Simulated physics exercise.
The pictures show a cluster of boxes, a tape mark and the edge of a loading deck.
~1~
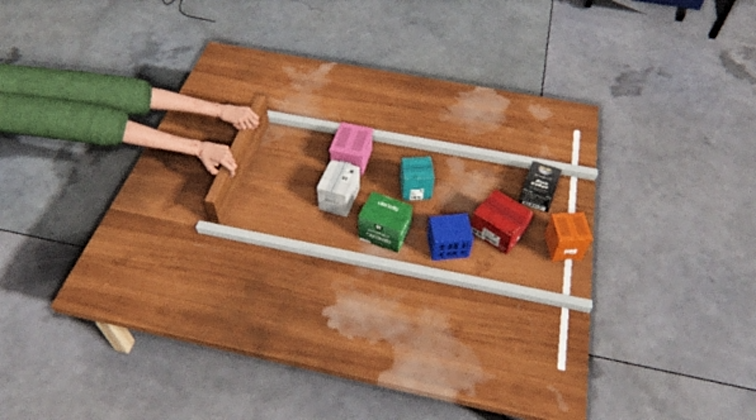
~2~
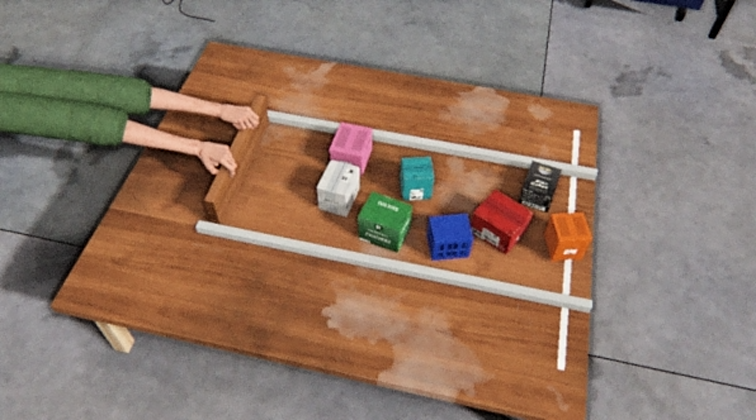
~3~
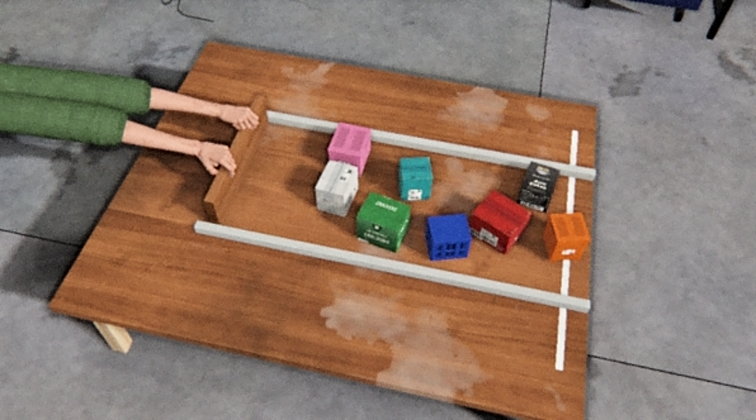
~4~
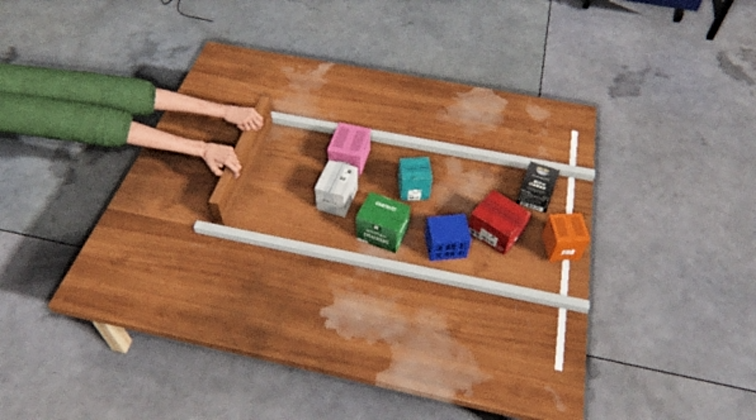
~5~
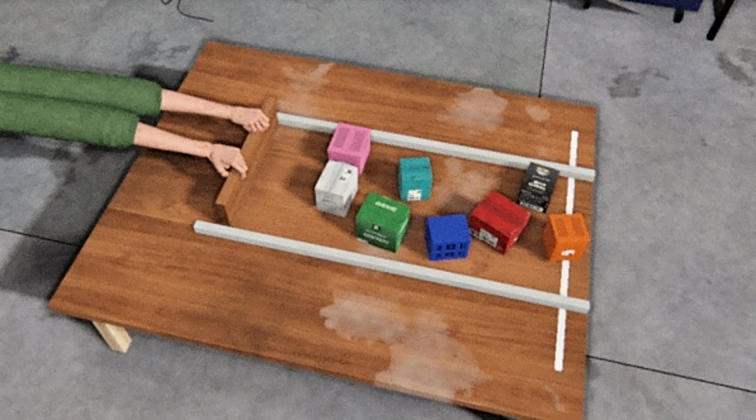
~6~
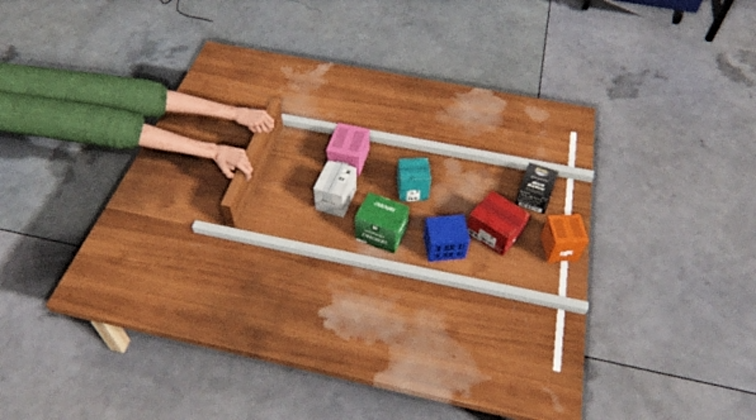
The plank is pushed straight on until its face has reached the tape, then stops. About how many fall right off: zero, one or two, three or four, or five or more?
Outcome: The number that fall off is five or more.
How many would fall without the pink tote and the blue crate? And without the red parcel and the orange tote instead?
3 in the first case, 3 in the second.
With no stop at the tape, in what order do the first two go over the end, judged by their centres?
The order is the orange tote, then the red parcel.
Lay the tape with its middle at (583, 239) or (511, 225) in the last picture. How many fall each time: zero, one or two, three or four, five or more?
In that order: Five or more; just one or two.
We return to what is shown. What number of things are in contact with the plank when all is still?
3 of them.
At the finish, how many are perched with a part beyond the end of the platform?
3 of them.
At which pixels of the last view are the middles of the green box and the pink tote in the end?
About (585, 276), and the other about (590, 195).
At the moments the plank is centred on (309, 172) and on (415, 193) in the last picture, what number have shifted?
0 and 5.
A little later, none off yet; orange tote at rest near (563, 239); black box at rest near (537, 188); red parcel at rest near (497, 223).
Next, none off yet; orange tote at rest near (563, 239); black box at rest near (537, 188); red parcel shifted a little near (504, 226).
Later still, one off so far; orange tote fallen near (613, 324); black box shifted a little near (562, 186); red parcel shifted well along near (583, 245).
When it is over, the number that fall off is five or more; down, turquoise parcel, blue crate, red parcel, black box and orange tote.
